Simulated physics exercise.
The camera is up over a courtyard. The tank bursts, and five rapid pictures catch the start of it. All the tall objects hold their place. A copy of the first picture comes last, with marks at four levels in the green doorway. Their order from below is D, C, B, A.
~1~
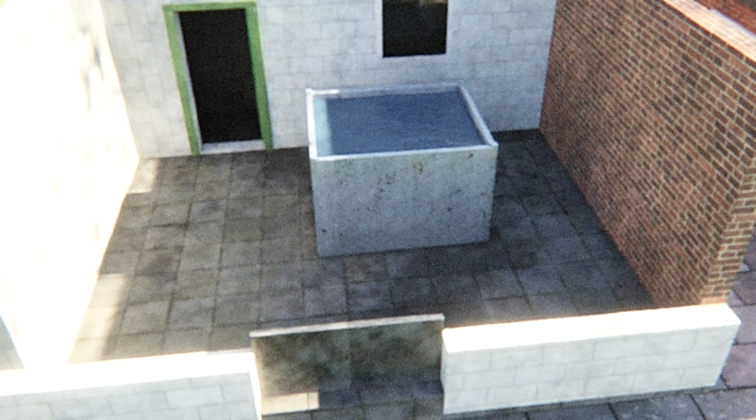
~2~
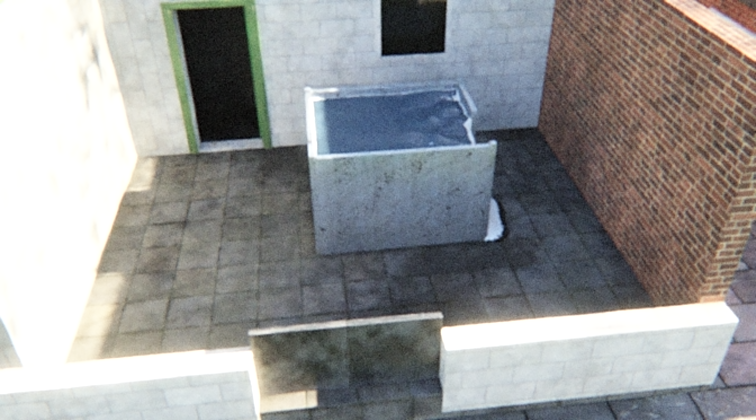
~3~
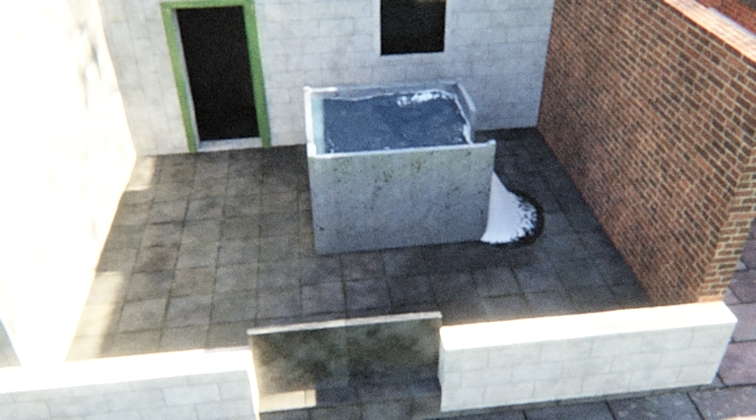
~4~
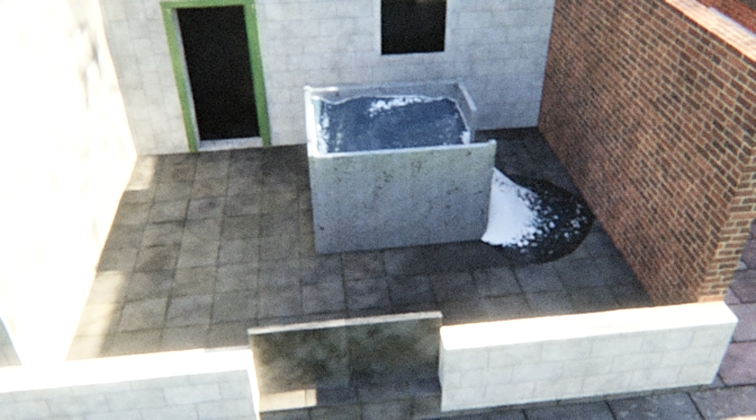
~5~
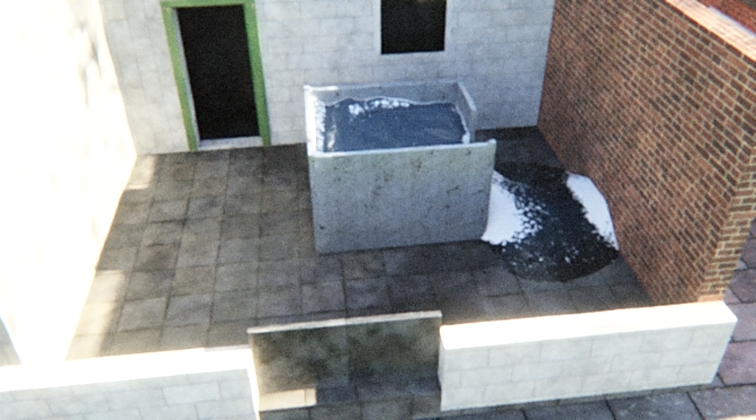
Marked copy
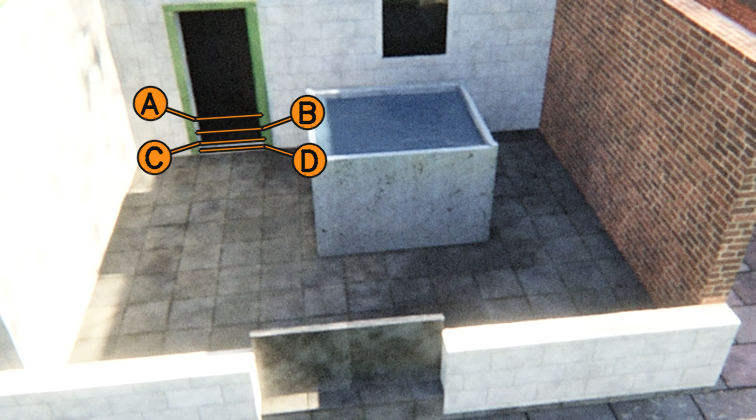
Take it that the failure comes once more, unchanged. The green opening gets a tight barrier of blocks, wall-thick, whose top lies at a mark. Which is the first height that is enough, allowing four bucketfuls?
Mark C.
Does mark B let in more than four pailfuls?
No, not at all.
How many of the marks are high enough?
Three of them.
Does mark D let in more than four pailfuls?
Yes, that goes wrong.
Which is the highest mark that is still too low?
The answer is D.
In orange, A at (228, 117); B at (230, 130); C at (231, 141); D at (233, 148); from the bottom up D, C, B, A.
Choosing A, nothing gets over.
Choosing B, nothing gets over.
Choosing C, a splash gets over, under a bucket.
Choosing D, some 15 bucketfuls get in.
